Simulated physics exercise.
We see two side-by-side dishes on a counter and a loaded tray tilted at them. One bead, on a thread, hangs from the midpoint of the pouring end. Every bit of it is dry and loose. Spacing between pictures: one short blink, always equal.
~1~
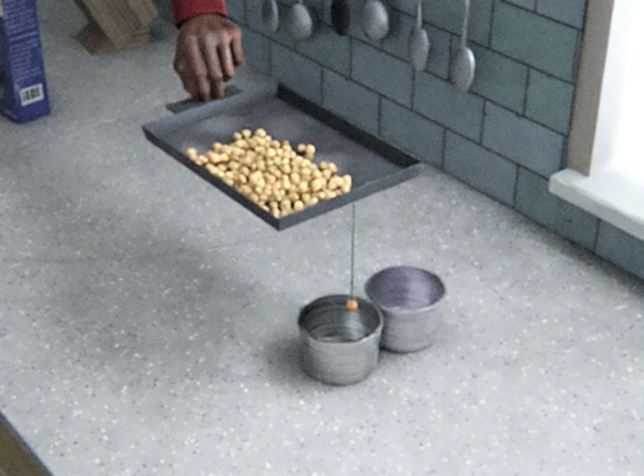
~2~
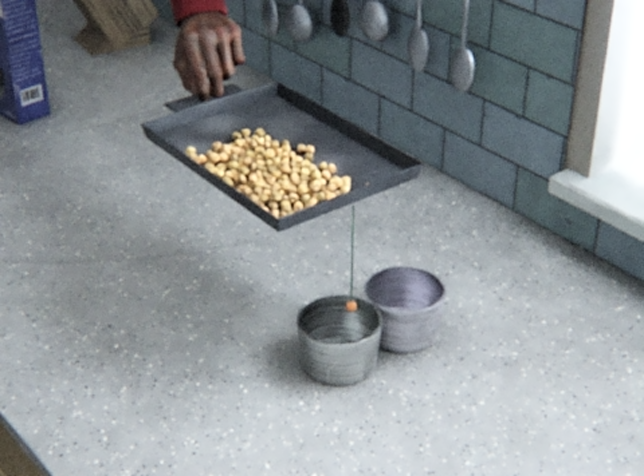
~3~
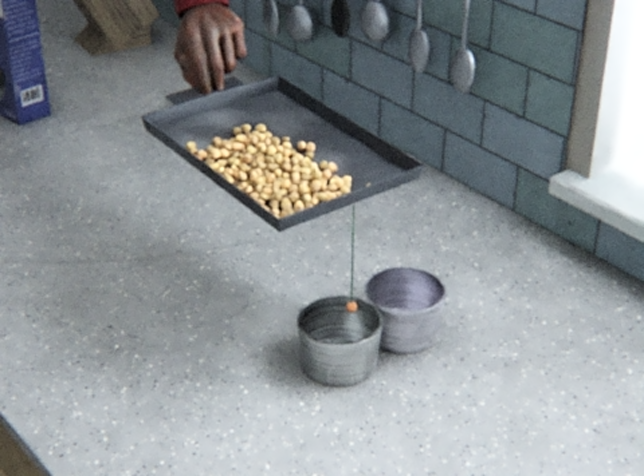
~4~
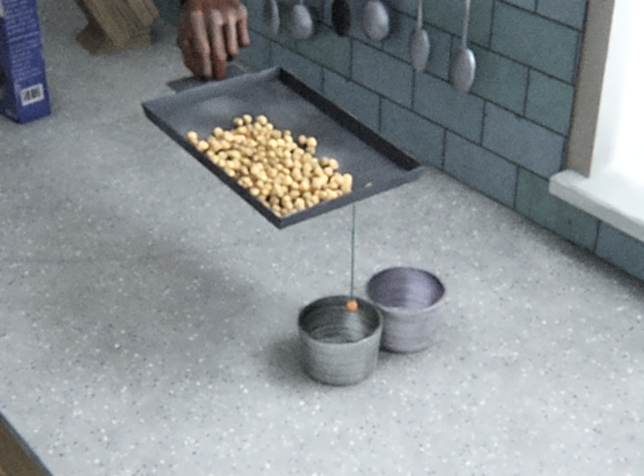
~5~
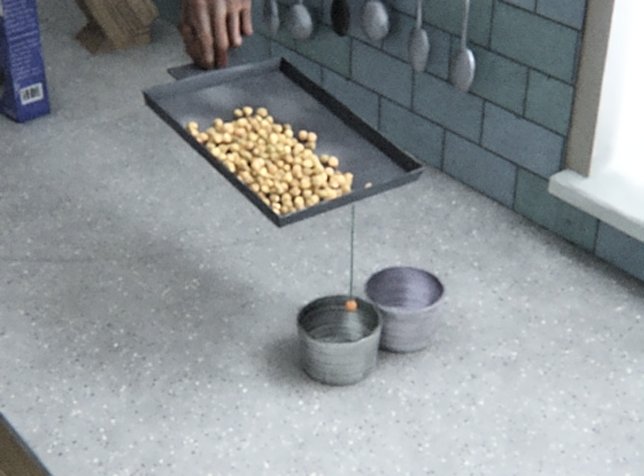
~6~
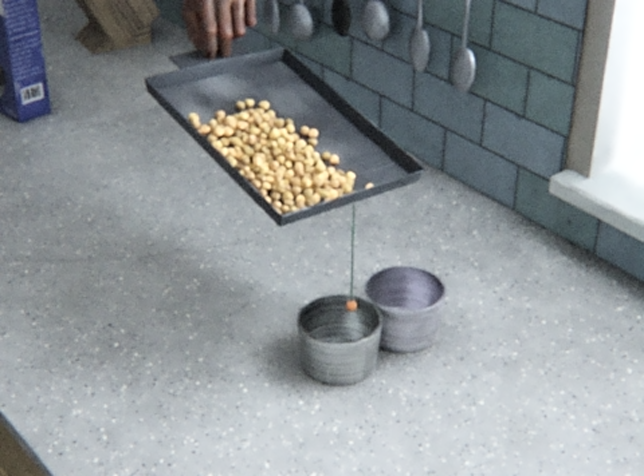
A dark tray heaped with tan dried chickpeas is held by a hand in a red sleeve over a speckled grey counter, seen from above at an angle. An orange bead hangs on a thread from the tray's near edge above a grey dish beside a purplish one, with blue-grey tiles and hanging spoons behind. The hand slowly raises the tray's far end, steepening its slope slightly, while the bead, dishes and camera stay still.
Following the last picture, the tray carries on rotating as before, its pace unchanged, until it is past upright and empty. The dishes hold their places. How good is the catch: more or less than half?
Caught: Below half.
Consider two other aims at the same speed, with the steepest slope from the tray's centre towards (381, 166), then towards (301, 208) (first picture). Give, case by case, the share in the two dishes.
So it's 60 percent with the first slope and 0 percent with the other.
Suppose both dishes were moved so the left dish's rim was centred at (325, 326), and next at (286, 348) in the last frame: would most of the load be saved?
The first place gets a lesser share, the second a lesser share.
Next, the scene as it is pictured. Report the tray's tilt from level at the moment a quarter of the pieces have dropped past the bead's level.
About 110°.
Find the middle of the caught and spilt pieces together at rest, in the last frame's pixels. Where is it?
I'd say the middle ends up at about (424, 376).
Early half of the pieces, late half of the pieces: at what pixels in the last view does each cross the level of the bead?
It goes through near (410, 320) first, then near (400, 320).
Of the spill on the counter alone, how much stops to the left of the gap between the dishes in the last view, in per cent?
Estimate: About 10 in every hundred.
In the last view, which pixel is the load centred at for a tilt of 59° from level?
Somewhere near pixel (347, 167).
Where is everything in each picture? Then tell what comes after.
In the first picture, corners of the pouring end (279, 216) and (418, 162), level; middle of the load (279, 175), dried chickpeas; left dish (366, 356); right dish (431, 323); bead on its thread (352, 306).
In the second picture, corners of the pouring end (279, 217) and (418, 163), level; middle of the load (278, 175).
In the third picture, corners of the pouring end (280, 217) and (419, 165), tipped barely, lowest at the right corner; middle of the load (279, 173).
In the fourth picture, corners of the pouring end (281, 215) and (420, 166), tipped a little, lowest at the right corner; middle of the load (272, 163).
In the fifth picture, corners of the pouring end (281, 214) and (420, 167), tipped a little, lowest at the right corner; middle of the load (280, 164).
In the sixth picture, corners of the pouring end (283, 213) and (421, 168), tipped a little, lowest at the right corner; middle of the load (281, 160); left dish (365, 356); right dish (431, 324).
Just after the last frame, tray tipped steeply; almost all on the tray; just a few in the air.
A moment on, tray tipped right over; the larger part on the tray; just a few in the right dish; about a tenth outside both; about a tenth in the air.
Further on, tray tipped past a quarter turn; just a few in the left dish; about a tenth in the right dish; the larger part outside both.
When it is over, tray tipped past a quarter turn; just a few in the left dish; about a tenth in the right dish; the larger part outside both.
